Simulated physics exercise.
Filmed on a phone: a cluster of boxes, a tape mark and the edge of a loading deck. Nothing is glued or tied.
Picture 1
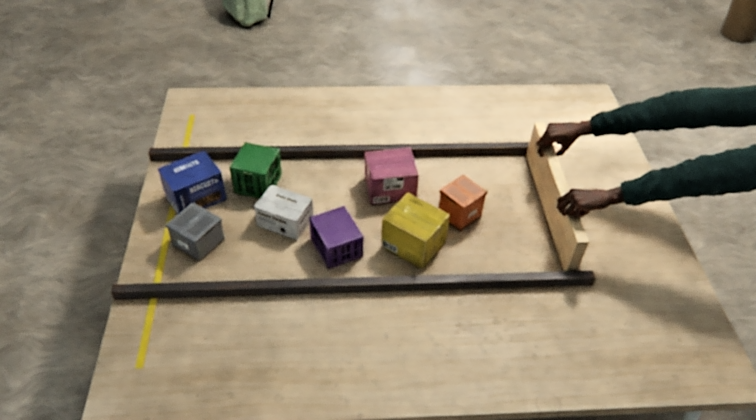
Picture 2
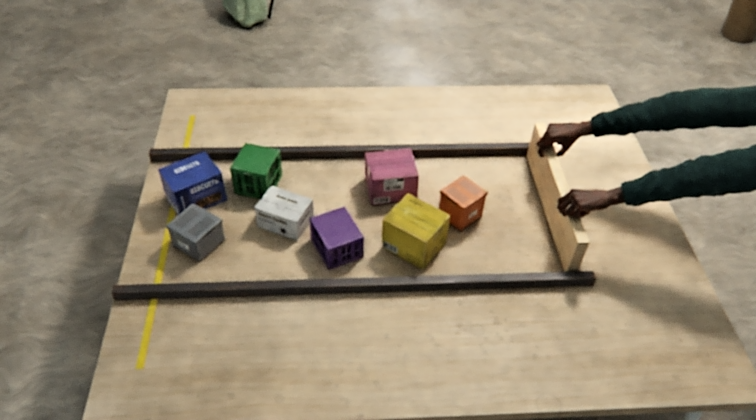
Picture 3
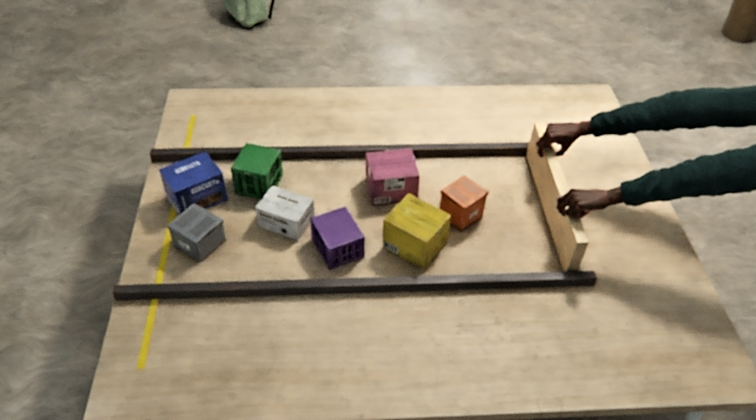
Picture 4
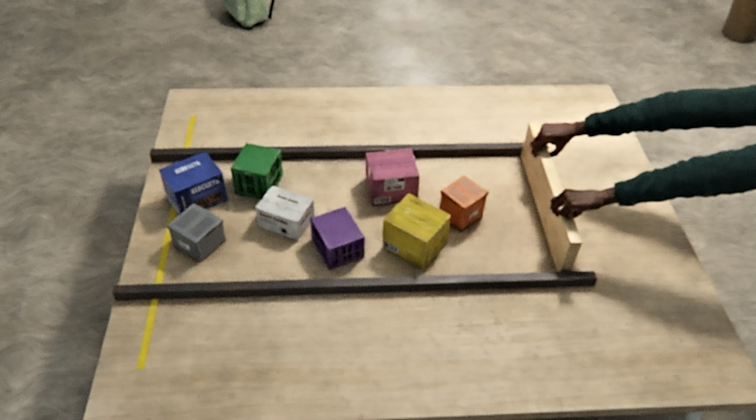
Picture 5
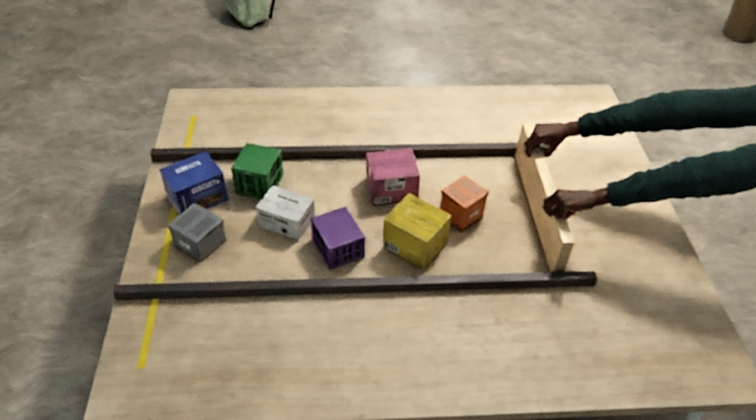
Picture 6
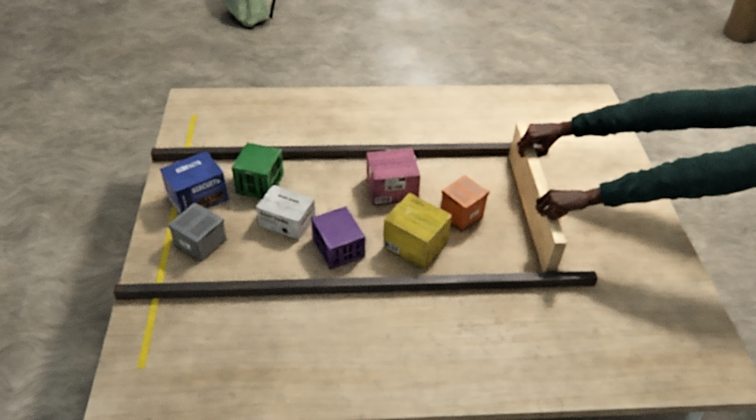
On a wooden table, two hands slide a plank slightly left toward eight still boxes.
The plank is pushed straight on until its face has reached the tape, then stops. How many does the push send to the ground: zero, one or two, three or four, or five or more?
The number that fall off is five or more.
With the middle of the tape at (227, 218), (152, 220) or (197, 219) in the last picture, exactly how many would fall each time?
Down on the ground: 2, 8 and 5.
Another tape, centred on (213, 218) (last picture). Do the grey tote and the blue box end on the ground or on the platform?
The grey tote falls; the blue box comes down.
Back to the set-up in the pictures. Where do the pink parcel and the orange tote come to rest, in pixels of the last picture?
The pink parcel at (151, 176), the orange tote at (151, 204).
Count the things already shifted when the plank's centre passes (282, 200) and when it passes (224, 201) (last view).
8 and 8.
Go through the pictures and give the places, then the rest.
Blue box (193, 184); grey tote (196, 232); green crate (257, 171); plank (554, 194); tape (170, 219), in the first picture.
Grey tote (197, 233); white box (285, 213), in the second picture.
Green crate (258, 172); plank (554, 194), in the third picture.
Blue box (194, 185); pink parcel (392, 177), in the fourth picture.
Grey tote (198, 233); yellow box (416, 231), in the fifth picture.
Blue box (195, 185); grey tote (198, 232); green crate (259, 171); plank (535, 195); tape (172, 219), in the sixth picture.
Soon after, none off yet; blue box at rest near (195, 185); grey tote at rest near (198, 232); green crate at rest near (259, 171).
After that, none off yet; blue box displaced about its own width near (129, 182); grey tote displaced well along near (123, 242); green crate displaced well along near (177, 172).
In the end, the number that fall off is five or more; gone, purple crate, white box, green crate, grey tote and blue box.
